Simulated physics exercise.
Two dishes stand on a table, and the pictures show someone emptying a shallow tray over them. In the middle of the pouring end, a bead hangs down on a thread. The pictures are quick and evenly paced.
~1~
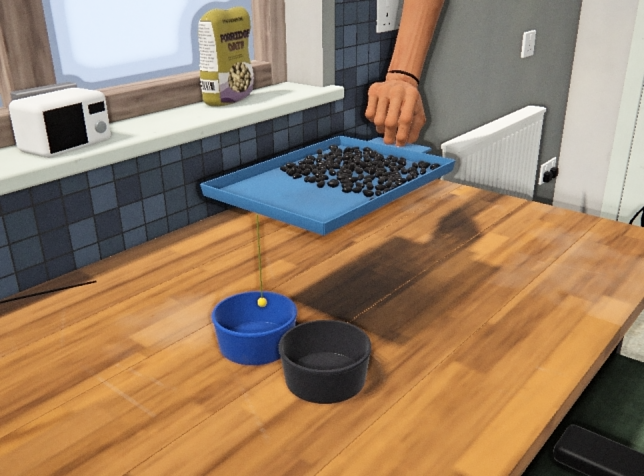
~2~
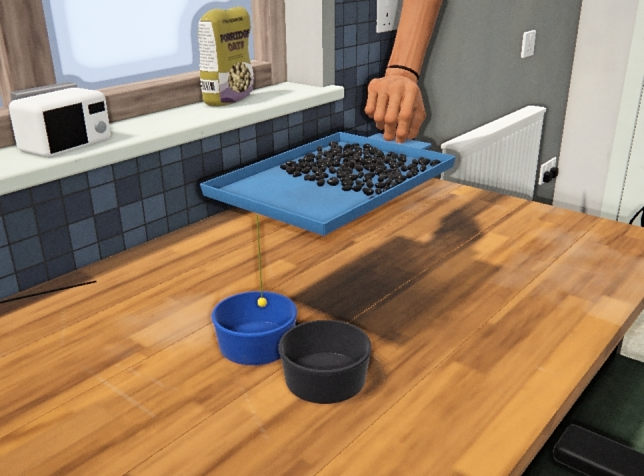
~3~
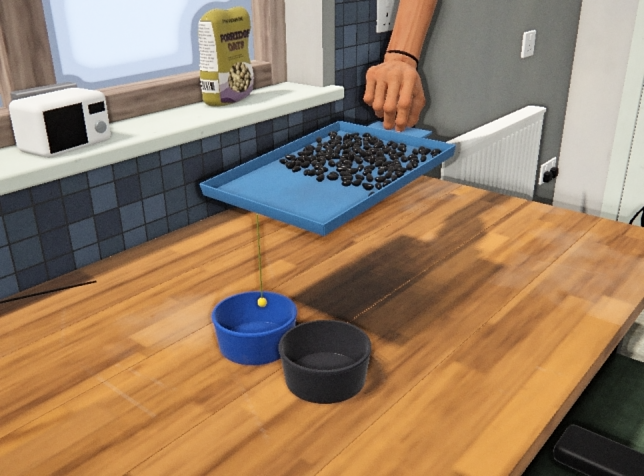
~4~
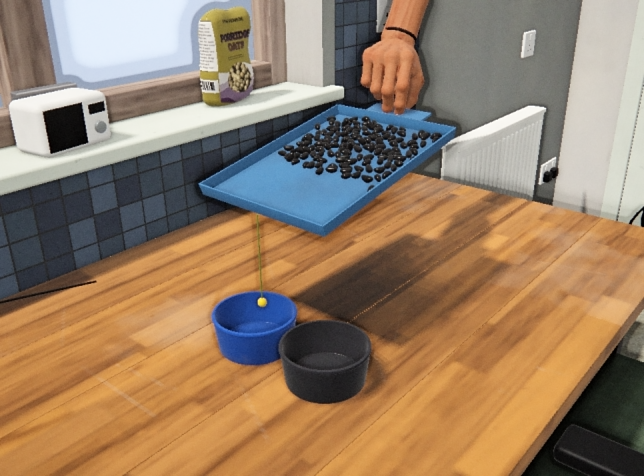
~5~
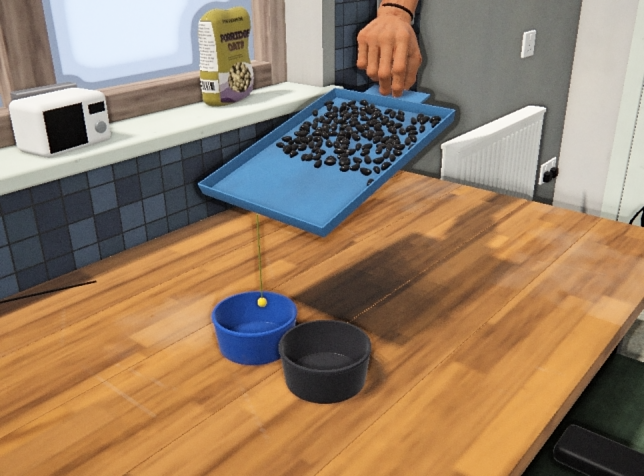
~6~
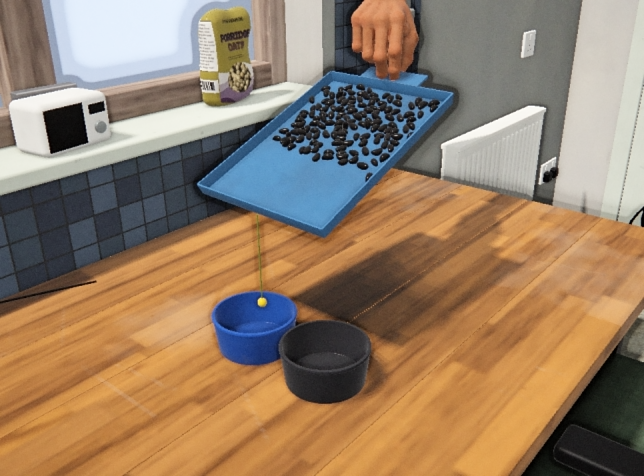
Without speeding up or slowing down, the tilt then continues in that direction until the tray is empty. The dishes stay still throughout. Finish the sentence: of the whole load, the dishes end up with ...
... less than half.
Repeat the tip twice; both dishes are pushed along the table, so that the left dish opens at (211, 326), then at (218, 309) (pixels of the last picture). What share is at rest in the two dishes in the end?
First position: Some 80 %; second position: Some 60 %.
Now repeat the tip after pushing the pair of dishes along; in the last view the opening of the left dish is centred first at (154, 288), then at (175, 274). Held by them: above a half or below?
Place 1: Lower than half; place 2: Lower than half.
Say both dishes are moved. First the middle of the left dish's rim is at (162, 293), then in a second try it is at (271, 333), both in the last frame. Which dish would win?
Well, first the dish at right, then the dish at left.
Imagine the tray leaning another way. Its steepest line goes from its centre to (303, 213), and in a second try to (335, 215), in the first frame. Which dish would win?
Case one goes to the right-side dish, case two to the right-side dish.
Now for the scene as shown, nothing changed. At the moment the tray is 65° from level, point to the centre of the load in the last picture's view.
Roughly at (270, 203).
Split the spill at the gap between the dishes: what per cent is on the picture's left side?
Reading: Around 90 %.
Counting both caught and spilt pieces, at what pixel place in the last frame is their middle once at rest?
Roughly at (232, 393), give or take.
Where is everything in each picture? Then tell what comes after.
In the first frame, corners of the pouring end near (203, 184) and (324, 222), level; middle of the load near (356, 168), black beans; left dish near (225, 342); right dish near (296, 379); bead on its thread near (262, 302).
In the second frame, corners of the pouring end near (203, 184) and (324, 223), level; middle of the load near (356, 166).
In the third frame, corners of the pouring end near (202, 184) and (323, 223), tipped barely, level across its low end; middle of the load near (356, 158).
In the fourth frame, corners of the pouring end near (201, 184) and (323, 225), tipped a little, level across its low end; middle of the load near (355, 146).
In the fifth frame, corners of the pouring end near (200, 183) and (322, 226), tipped clearly, level across its low end; middle of the load near (353, 134).
In the sixth frame, corners of the pouring end near (199, 184) and (321, 227), tipped clearly, level across its low end; middle of the load near (350, 123); left dish near (225, 342); right dish near (296, 379).
Shortly afterwards, tray tipped steeply; the bulk on the tray; near a quarter in the air.
Next, tray tipped past a quarter turn; near a third on the tray; a little in the right dish; only a few in the left dish; near half outside both; a little in the air.
Some moments later, tray tipped past a quarter turn; near a quarter in the right dish; a little in the left dish; the bulk outside both.
In the end, tray tipped past a quarter turn; near a quarter in the right dish; a little in the left dish; the bulk outside both.
